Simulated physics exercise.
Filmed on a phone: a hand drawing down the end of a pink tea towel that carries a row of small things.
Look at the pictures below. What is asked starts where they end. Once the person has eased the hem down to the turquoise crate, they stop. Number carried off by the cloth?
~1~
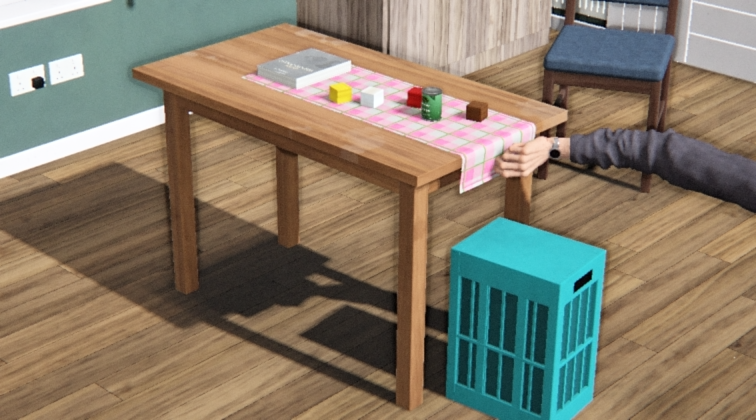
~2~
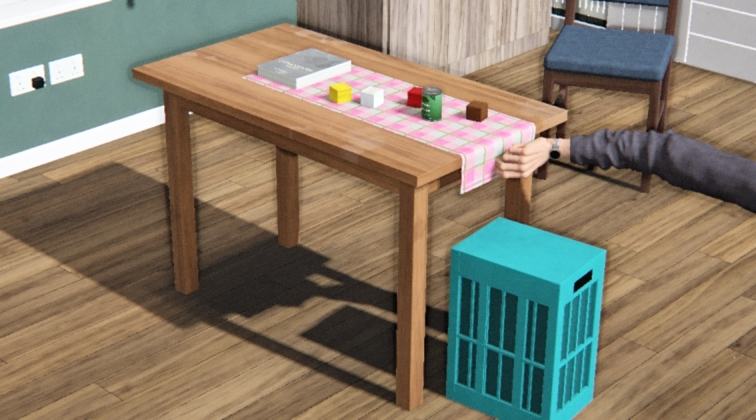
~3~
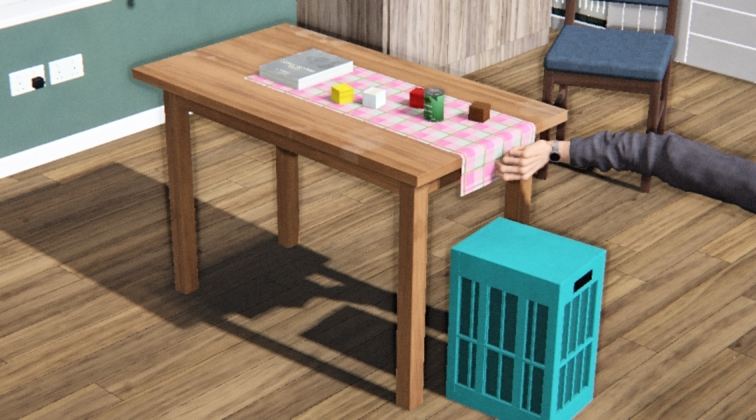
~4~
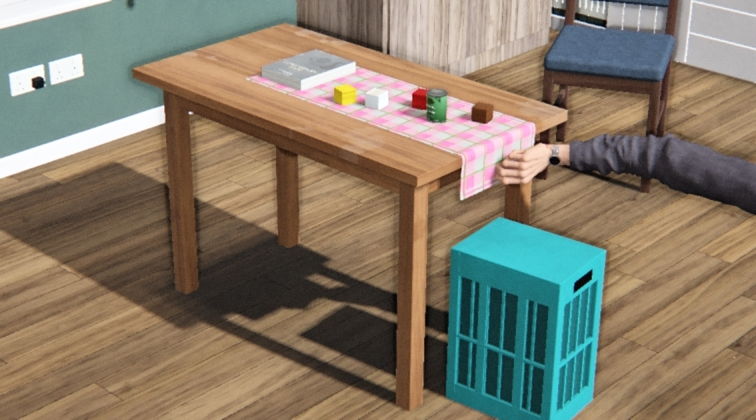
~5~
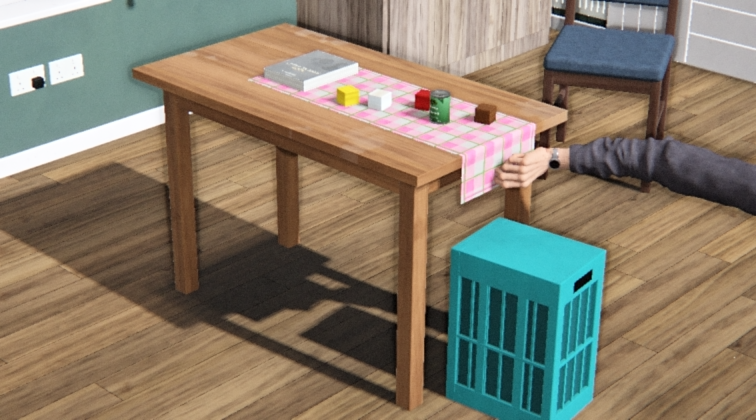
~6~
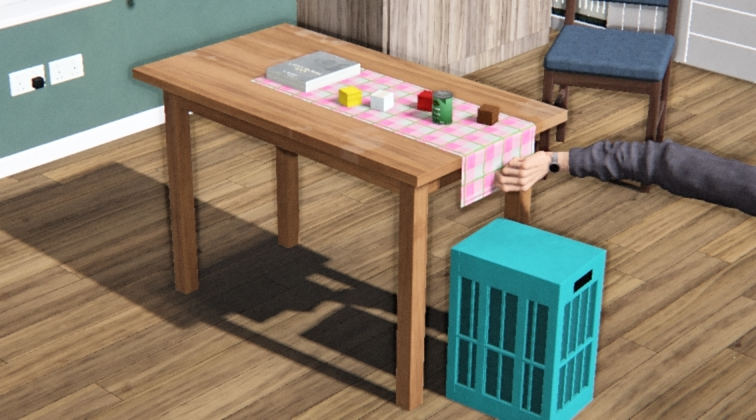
Oh, the ones that fall number just the one this time.
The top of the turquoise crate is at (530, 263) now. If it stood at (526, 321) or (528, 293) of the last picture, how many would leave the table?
Over the edge go 3 and 2.
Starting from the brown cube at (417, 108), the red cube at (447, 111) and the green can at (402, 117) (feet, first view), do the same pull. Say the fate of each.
The brown cube remains up; the red cube remains up; the green can holds on.
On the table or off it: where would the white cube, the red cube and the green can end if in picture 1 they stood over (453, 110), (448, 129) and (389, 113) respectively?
White cube: Still on; red cube: Off; green can: Still on.
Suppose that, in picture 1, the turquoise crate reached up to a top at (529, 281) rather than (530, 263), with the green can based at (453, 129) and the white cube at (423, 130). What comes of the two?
Green can: Lost; white cube: Lost.
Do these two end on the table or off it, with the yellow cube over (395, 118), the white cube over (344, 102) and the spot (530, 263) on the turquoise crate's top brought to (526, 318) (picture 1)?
In the end the yellow cube gets dislodged; meanwhile the white cube rides it out.
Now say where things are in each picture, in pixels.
Hem (460, 193); brown cube (477, 104); green can (432, 91); red cube (418, 90); white cube (372, 90); yellow cube (340, 86); top of the crate (530, 263), in the first picture.
Hem (461, 194); brown cube (477, 104), in the second picture.
Hem (461, 196); green can (434, 91), in the third picture.
Hem (461, 200); red cube (423, 92); top of the crate (530, 263), in the fourth picture.
Hem (461, 204); white cube (380, 93), in the fifth picture.
Hem (461, 207); brown cube (488, 108); green can (443, 94); red cube (429, 94); white cube (382, 94); yellow cube (350, 90), in the sixth picture.
Soon after, hem near (497, 211); all still up.
After that, hem on the crate; brown cube gone.
In the end, hem on the crate; brown cube gone. The table loses one.
